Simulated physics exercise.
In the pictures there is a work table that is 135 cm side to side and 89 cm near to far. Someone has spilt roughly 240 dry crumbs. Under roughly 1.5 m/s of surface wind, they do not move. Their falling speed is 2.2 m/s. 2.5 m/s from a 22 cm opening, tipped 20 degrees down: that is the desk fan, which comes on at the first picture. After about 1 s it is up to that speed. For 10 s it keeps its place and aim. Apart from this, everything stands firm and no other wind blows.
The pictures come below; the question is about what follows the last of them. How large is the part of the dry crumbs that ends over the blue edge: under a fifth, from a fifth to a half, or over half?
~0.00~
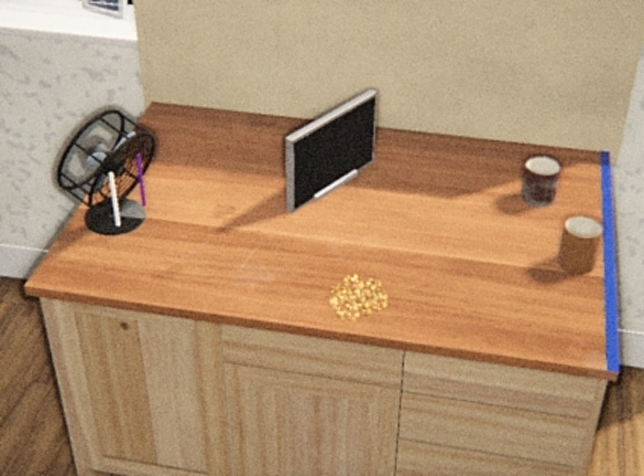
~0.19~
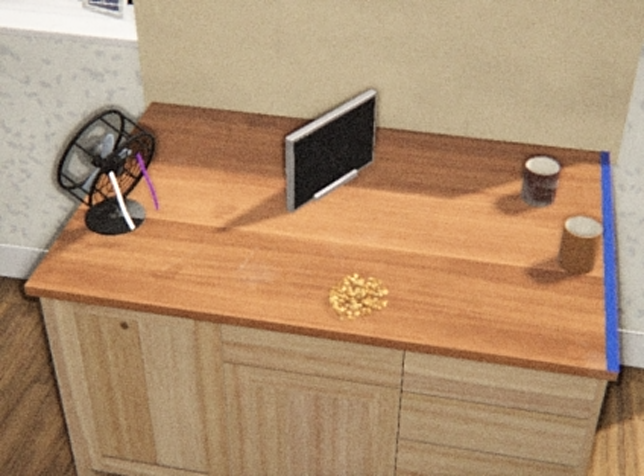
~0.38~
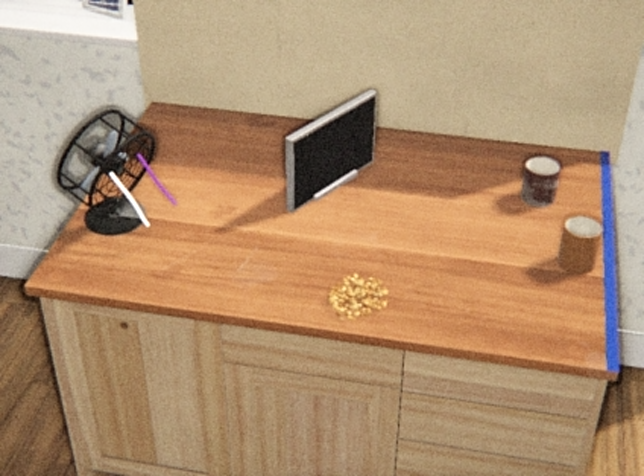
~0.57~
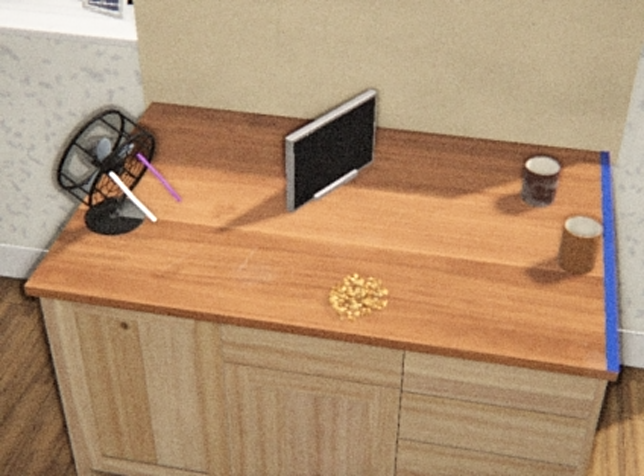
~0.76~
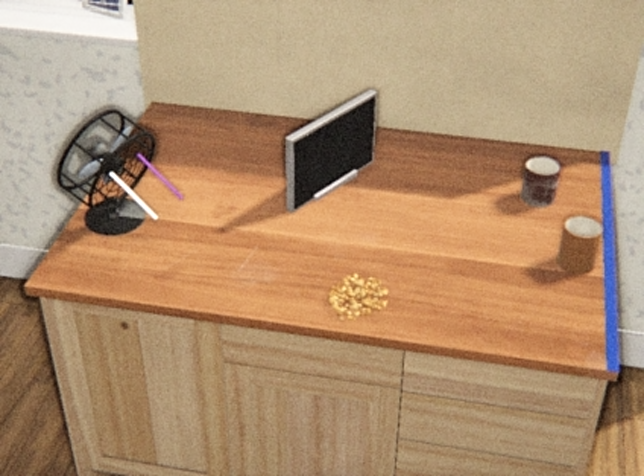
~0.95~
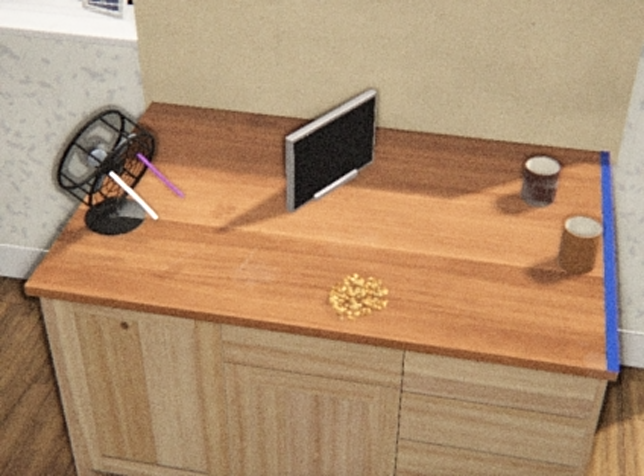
By then from a fifth to a half are over the blue edge.
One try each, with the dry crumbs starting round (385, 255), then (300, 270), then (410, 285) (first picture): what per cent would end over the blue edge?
It goes 60 %, then 70 %, then 100 %.
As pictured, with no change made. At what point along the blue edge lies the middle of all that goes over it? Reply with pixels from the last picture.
Close to pixel (618, 351).
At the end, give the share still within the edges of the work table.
About 0 %.
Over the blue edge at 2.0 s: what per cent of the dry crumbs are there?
I'd put it at some 40 %.
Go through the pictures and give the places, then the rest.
In the first picture, the middle of the dry crumbs is near (359, 298), none has stirred yet and the mouth of the desk fan is at (107, 161).
In the second picture, the middle of the dry crumbs is near (359, 298), none has stirred yet and the blue edge is centred on (614, 247).
In the third picture, the middle of the dry crumbs is near (359, 298), none has stirred yet, the top of a laptop is at (333, 114) and the top of a mug is at (584, 226).
In the fourth picture, the middle of the dry crumbs is near (359, 298) and none has stirred yet.
In the fifth picture, the middle of the dry crumbs is near (359, 298) and none has stirred yet.
In the sixth picture, the middle of the dry crumbs is near (359, 298) and none has stirred yet.
After 2.0 s, 0 % are on the move or not yet settled, 38 % are over the blue edge.
After 3.2 s, 0 % are on the move or not yet settled, 38 % are over the blue edge.
After 5.5 s, 0 % are on the move or not yet settled, 38 % are over the blue edge.
After 10.0 s, at the end, 38 % are over the blue edge.
